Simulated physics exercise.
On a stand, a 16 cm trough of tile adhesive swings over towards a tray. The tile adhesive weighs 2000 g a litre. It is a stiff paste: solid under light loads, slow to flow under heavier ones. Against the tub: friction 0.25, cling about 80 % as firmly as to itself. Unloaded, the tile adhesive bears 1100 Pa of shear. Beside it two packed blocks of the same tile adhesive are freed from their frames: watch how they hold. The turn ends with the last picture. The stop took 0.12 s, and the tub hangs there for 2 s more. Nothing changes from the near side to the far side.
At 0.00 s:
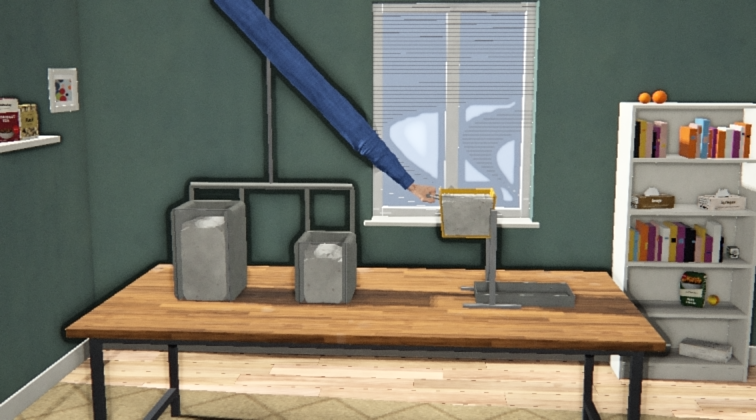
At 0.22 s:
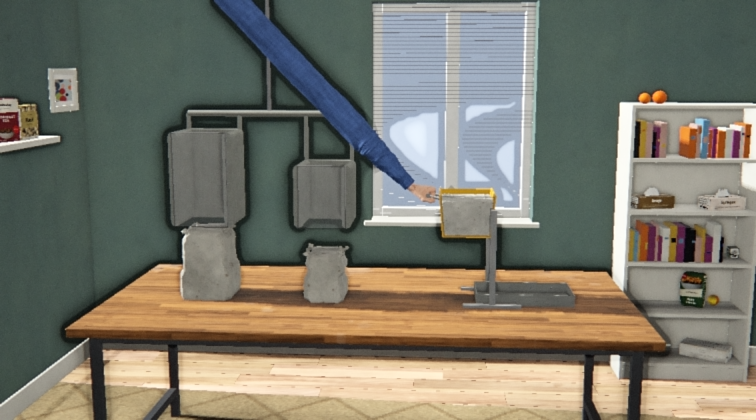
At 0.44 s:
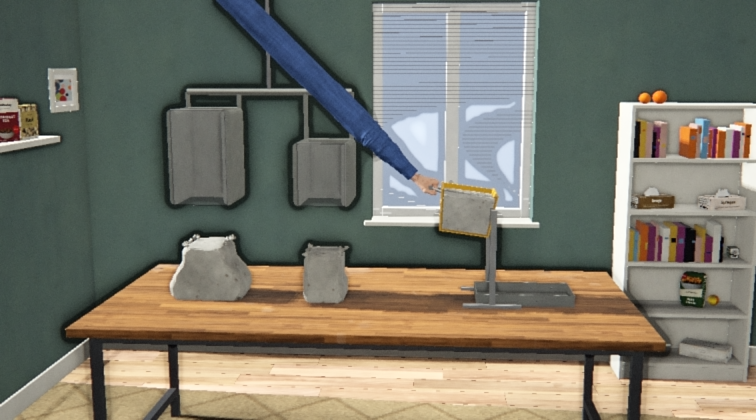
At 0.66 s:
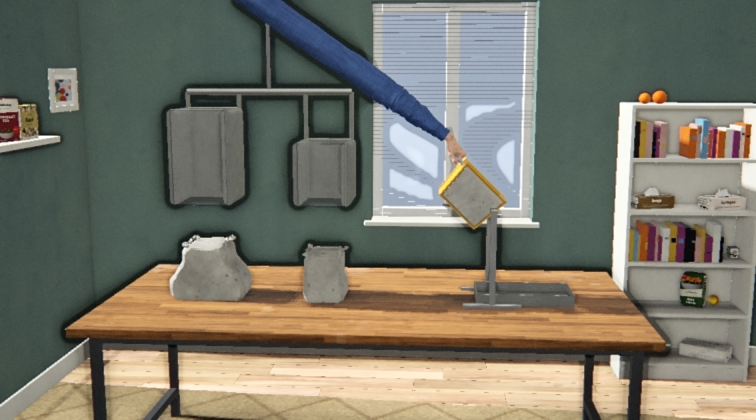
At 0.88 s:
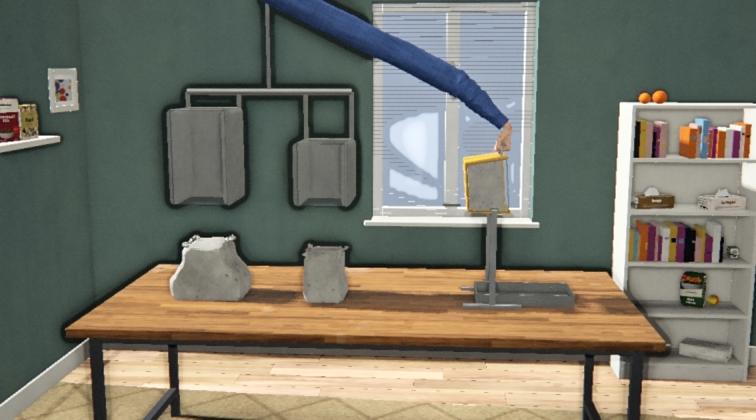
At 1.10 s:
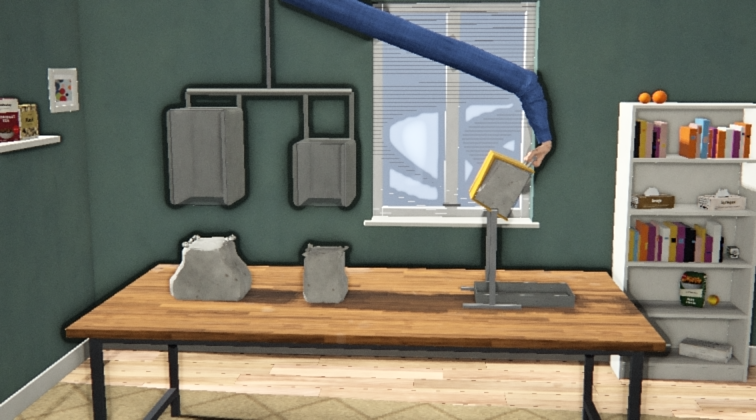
An arm tips a grey tub rightward on its stand after the taller grey block slumps.
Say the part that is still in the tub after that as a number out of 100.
The part that is still in the tub after that is near 6 %.
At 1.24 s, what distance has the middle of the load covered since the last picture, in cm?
About 8 cm.
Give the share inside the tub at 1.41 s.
About 6 %.
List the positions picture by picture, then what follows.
In the first picture, handle-side rim at (442, 196), tilt 0 degrees; highest point of the tile adhesive at (487, 202); test blocks 33 cm, 21 cm high (left to right).
In the second picture, handle-side rim at (442, 196), tilt 0 degrees; highest point of the tile adhesive at (487, 202); test blocks 30 cm, 21 cm high (left to right).
In the third picture, handle-side rim at (444, 189), tilt 7 degrees; highest point of the tile adhesive at (447, 195); test blocks 24 cm, 21 cm high (left to right).
In the fourth picture, handle-side rim at (468, 164), tilt 44 degrees; highest point of the tile adhesive at (465, 170); test blocks 24 cm, 21 cm high (left to right).
In the fifth picture, handle-side rim at (507, 159), tilt 86 degrees; highest point of the tile adhesive at (502, 162); test blocks 24 cm, 21 cm high (left to right).
In the sixth picture, handle-side rim at (533, 173), tilt 116 degrees; highest point of the tile adhesive at (503, 163); test blocks 24 cm, 21 cm high (left to right).
By 1.24 s, the tub is at 116 degrees and holds 59 %.
By 1.41 s, the tub is at 116 degrees and holds 6 %.
By 1.58 s, the tub is at 116 degrees and holds 6 %.
By 1.75 s, the tub is at 116 degrees and holds 6 %.
By 3.10 s, at the end, the tub is at 116 degrees and holds 6 %.
